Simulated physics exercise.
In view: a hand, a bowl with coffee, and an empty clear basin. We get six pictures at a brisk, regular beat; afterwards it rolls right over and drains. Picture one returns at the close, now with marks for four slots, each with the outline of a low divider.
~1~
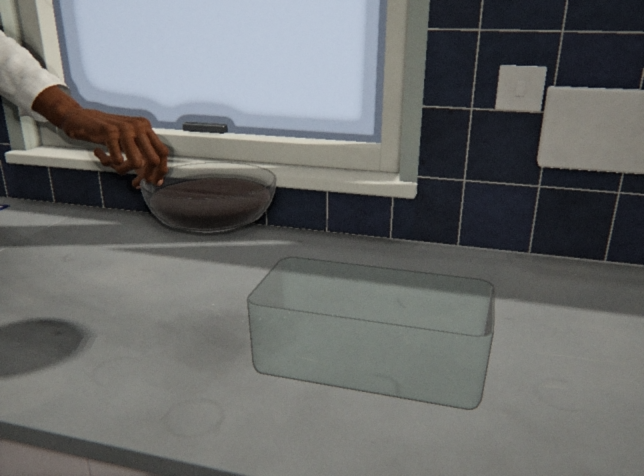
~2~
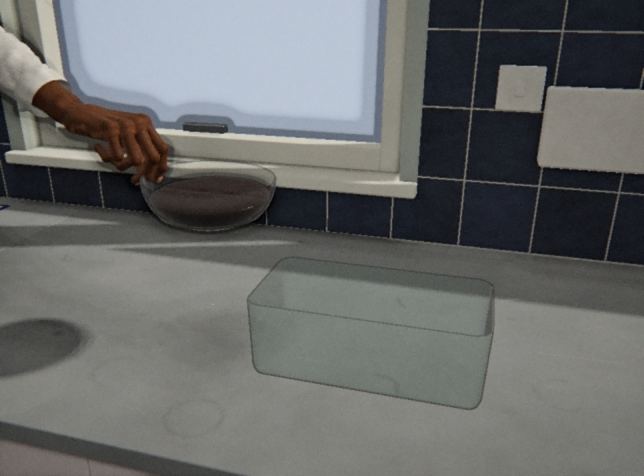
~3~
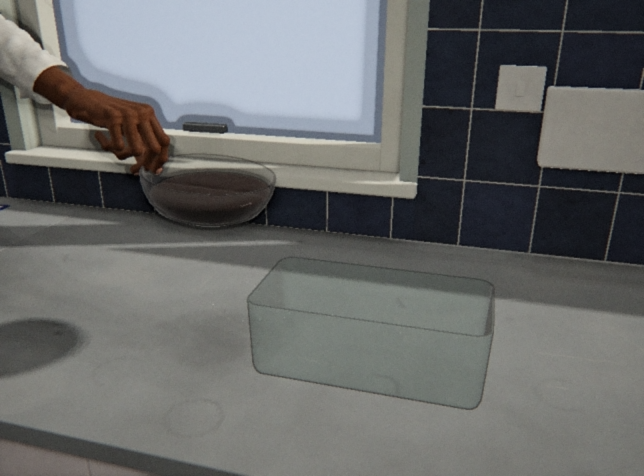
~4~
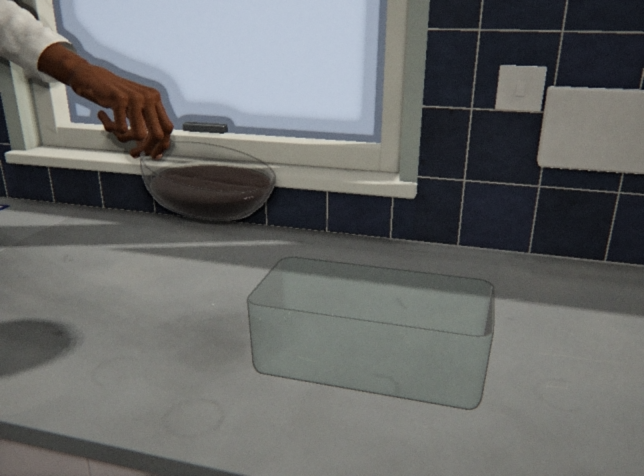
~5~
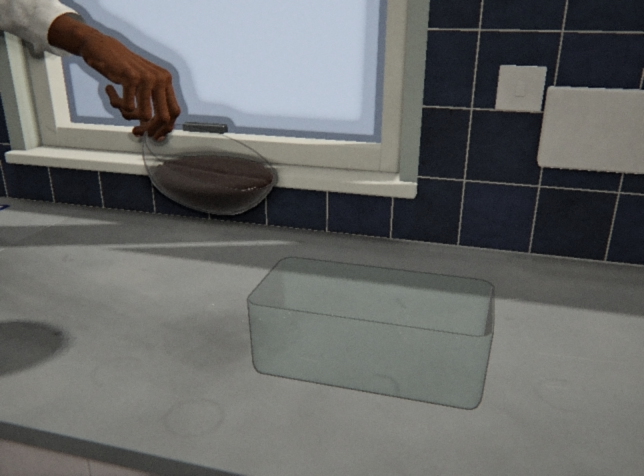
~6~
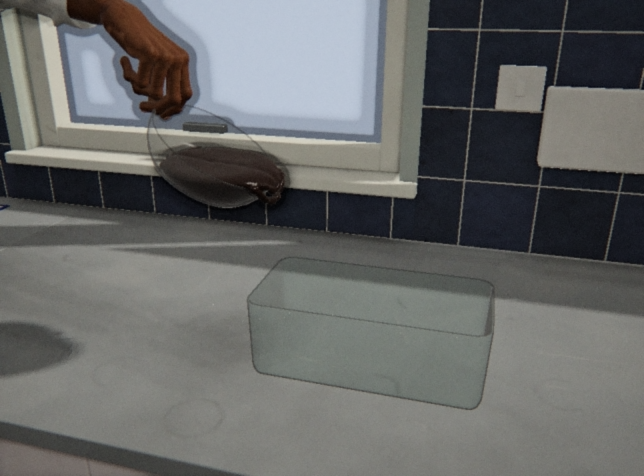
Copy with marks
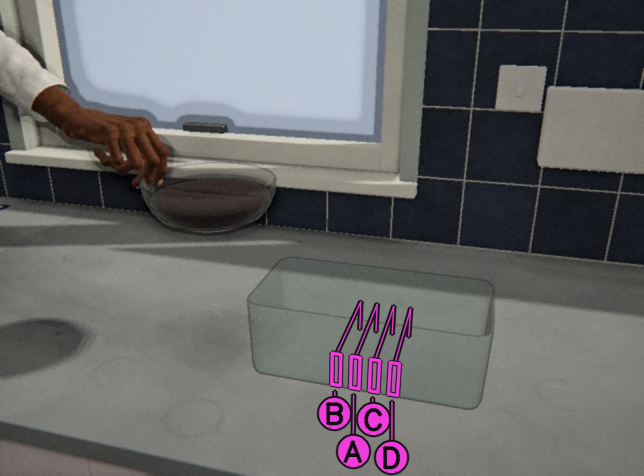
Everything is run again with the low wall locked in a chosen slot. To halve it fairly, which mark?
I would pick place B.
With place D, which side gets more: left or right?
The left one.
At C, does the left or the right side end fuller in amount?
The left side.
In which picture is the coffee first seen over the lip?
Picture 6.
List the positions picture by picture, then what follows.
Upright, lip at (270, 184); basin from (254, 367) to (481, 406); nothing has left yet.
Upright, lip at (270, 184); nothing has left yet.
Tipped about 6°, lip at (270, 184); nothing has left yet.
Tipped about 13°, lip at (270, 184); nothing has left yet.
Tipped about 22°, lip at (270, 184); nothing has left yet.
Tipped about 33°, lip at (270, 184); coffee is over the lip, down to (273, 200).
On the marked copy, A at (353, 394); B at (334, 391); C at (372, 398); D at (391, 401).
If A is chosen, about 91 % ends left of the wall and 8 % right of it.
If B is chosen, about 51 % ends left of the wall and 47 % right of it.
If C is chosen, about 93 % ends left of the wall and 5 % right of it.
If D is chosen, about 92 % ends left of the wall and 6 % right of it.
